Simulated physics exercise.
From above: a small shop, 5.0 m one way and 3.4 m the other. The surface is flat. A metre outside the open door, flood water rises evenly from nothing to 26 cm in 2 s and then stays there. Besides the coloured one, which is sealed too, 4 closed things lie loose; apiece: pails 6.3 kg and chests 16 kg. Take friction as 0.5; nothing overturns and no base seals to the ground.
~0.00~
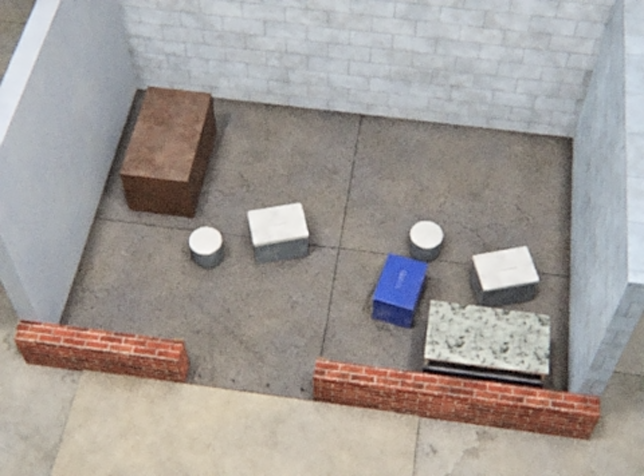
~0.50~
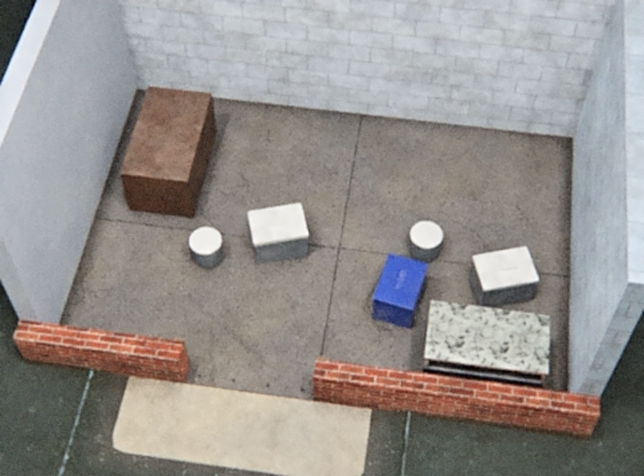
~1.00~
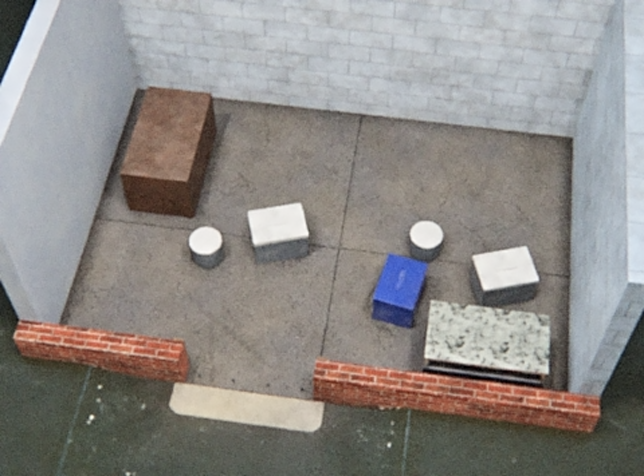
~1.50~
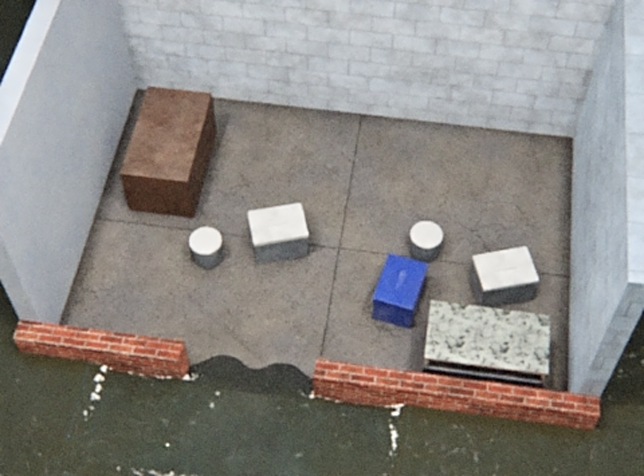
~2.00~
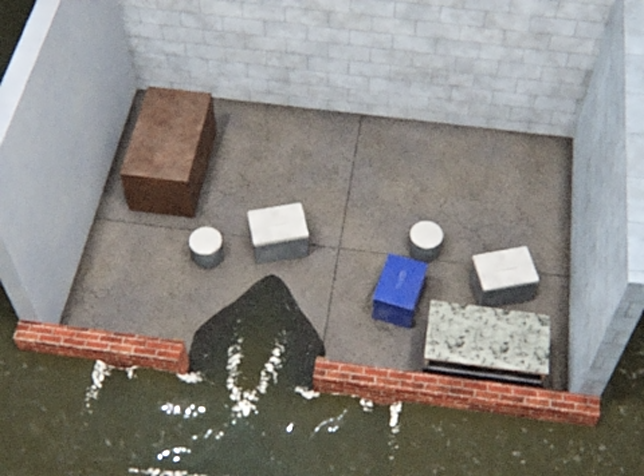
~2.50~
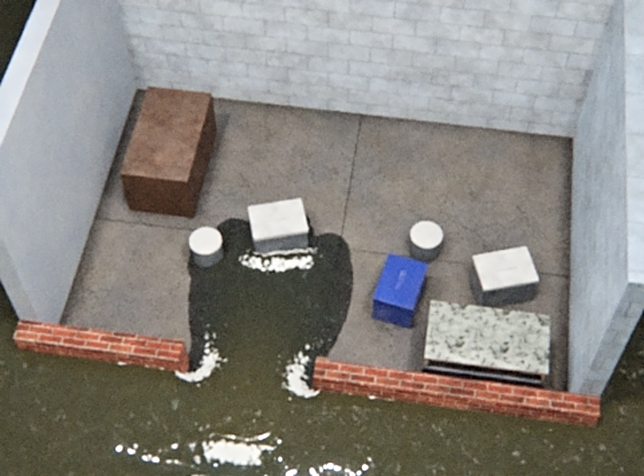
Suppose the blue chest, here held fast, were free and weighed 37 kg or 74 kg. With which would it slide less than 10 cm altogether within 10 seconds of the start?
Verdict: The lower weight is enough.
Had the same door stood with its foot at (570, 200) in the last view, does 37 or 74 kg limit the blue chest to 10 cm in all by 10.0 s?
Then the lower weight is enough.
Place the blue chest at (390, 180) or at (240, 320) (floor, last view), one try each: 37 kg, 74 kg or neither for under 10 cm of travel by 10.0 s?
In that order: Only the larger holds; it takes the larger.
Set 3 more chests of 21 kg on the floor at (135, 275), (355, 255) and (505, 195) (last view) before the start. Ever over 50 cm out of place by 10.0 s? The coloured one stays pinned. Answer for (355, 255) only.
Answer: More.
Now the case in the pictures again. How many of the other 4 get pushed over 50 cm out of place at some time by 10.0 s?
That makes 3.
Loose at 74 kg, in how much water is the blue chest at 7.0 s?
About 4 cm.
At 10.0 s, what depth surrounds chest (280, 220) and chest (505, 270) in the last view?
Roughly 17 and 14 cm.
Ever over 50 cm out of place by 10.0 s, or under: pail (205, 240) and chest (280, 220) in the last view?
In that order: Over, over.
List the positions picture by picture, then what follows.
The first frame shows the blue chest at (401, 281) rests on the ground; 0.0 m2 under water; 0 of 5 have shifted.
The second frame shows the blue chest at (401, 281), on the bottom; 0.0 m2 under water; 0 of 5 have shifted.
The third frame shows the blue chest at (401, 281), on the bottom; water covers 0.0 m2; 0 of 5 have shifted.
The fourth frame shows the blue chest at (401, 281) rests on the ground; water covers 0.1 m2; 0 of 5 have shifted.
The fifth frame shows the blue chest at (401, 281) rests on the ground; water covers 0.9 m2; 0 of 5 have shifted.
The sixth frame shows the blue chest at (401, 281), on the bottom; water covers 2.1 m2; 1 of 5 have shifted.
After 3.5 s the blue chest would be 0 cm from its start with 37 kg and 0 cm from its start with 74 kg; 3 cm of water round it then.
After 4.5 s the blue chest would be 0 cm from its start with 37 kg and 0 cm from its start with 74 kg; 4 cm of water round it then.
After 7.0 s the blue chest would be 0 cm from its start with 37 kg and 0 cm from its start with 74 kg; 4 cm of water round it then.
After 10.0 s the blue chest would be 1 cm from its start with 37 kg and 0 cm from its start with 74 kg; 10 cm of water round it then.
